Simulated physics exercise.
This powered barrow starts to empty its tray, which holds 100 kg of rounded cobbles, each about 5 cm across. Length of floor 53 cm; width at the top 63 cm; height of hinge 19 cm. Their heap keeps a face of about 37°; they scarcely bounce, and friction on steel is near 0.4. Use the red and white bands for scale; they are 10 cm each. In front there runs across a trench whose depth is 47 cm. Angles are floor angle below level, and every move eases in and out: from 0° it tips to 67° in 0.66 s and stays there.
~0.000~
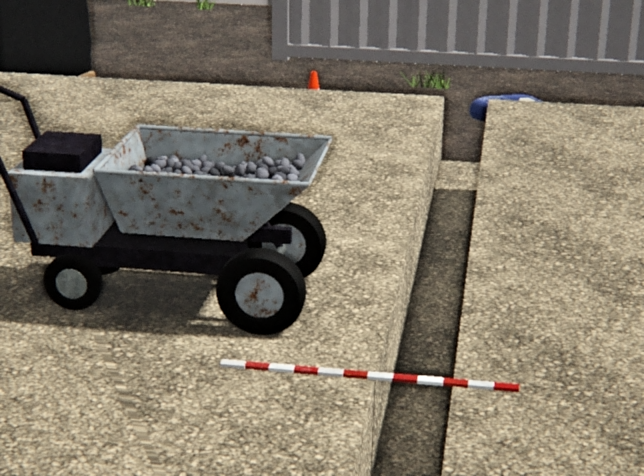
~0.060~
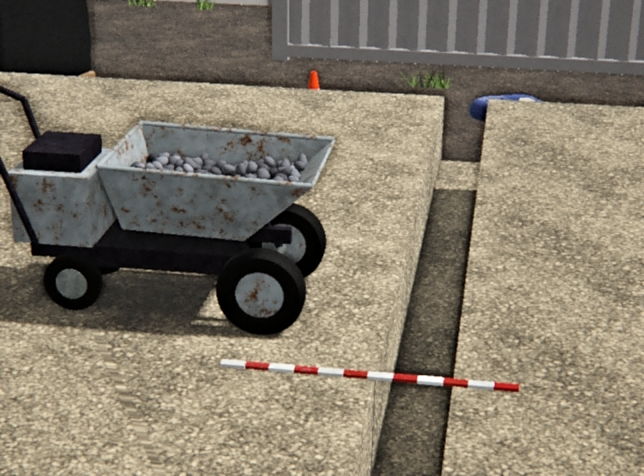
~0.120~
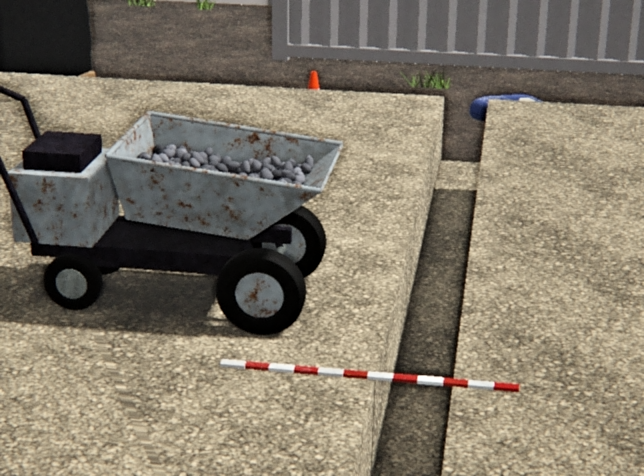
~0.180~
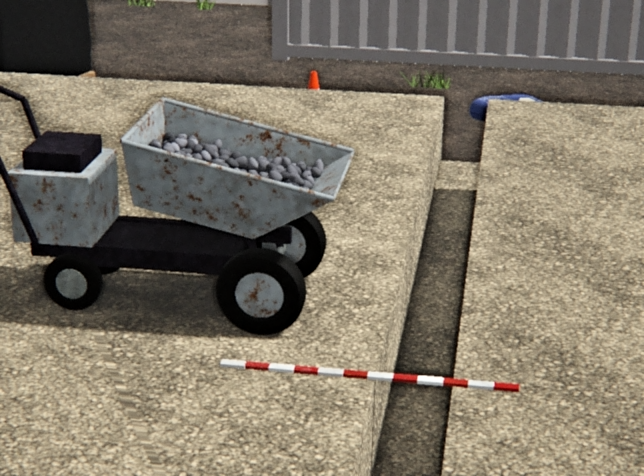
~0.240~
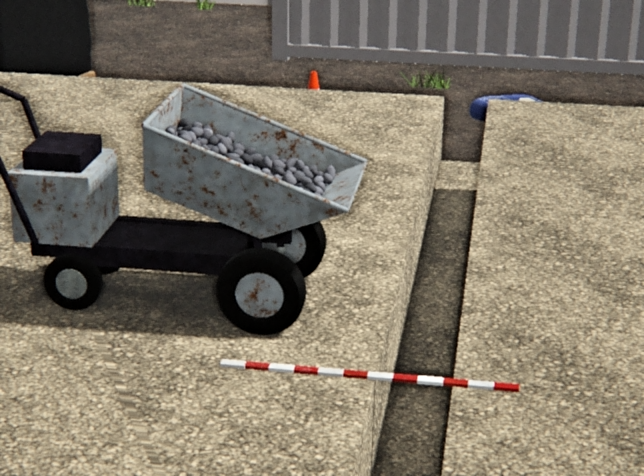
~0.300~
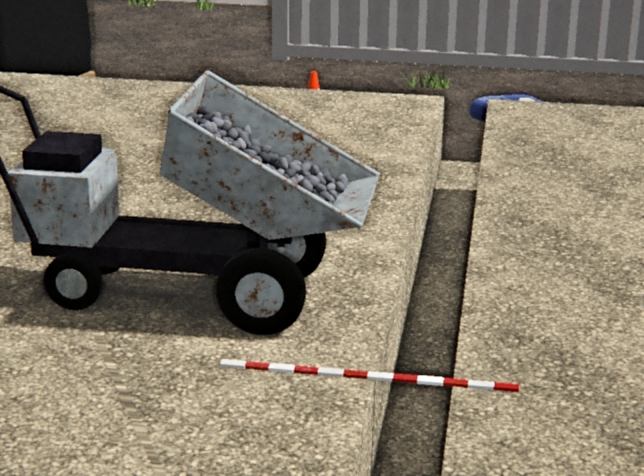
A pale, gritty yard with a narrow dark trench running through it is seen from slightly above, with grey corrugated panels behind. A rusty grey powered barrow holding rounded grey stones stands at left, near an orange cone, a blue object and a red-and-white pole lying across the trench. The tray's left end rises steadily, tilting it down to the right, while the stones shift toward its lower end.
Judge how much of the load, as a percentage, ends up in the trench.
Around 64 %.
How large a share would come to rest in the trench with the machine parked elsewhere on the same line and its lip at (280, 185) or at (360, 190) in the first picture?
From the first place around 90 per cent, from the other around 15.
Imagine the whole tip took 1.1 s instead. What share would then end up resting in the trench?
Expected share: Around 80%.
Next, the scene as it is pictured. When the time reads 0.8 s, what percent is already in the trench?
Roughly 15 percent of the load.
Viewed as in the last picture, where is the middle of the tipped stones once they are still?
I'd put it close to (443, 390).
After 0.5 s the floor is at 57°; 100 % in the tray; the foremost stones are at (373, 243).
After 0.8 s the floor is at 67°; 84 % in the tray, 16 % in the trench; the foremost stones are at (447, 327).
After 1.1 s the floor is at 67°; 17 % in the tray, 49 % in the trench, 34 % past the trench; the foremost stones are at (604, 327).
After 3.1 s the floor is at 67°; 0 % in the tray, 64 % in the trench, 36 % past the trench; the foremost stones are past the picture's edge.
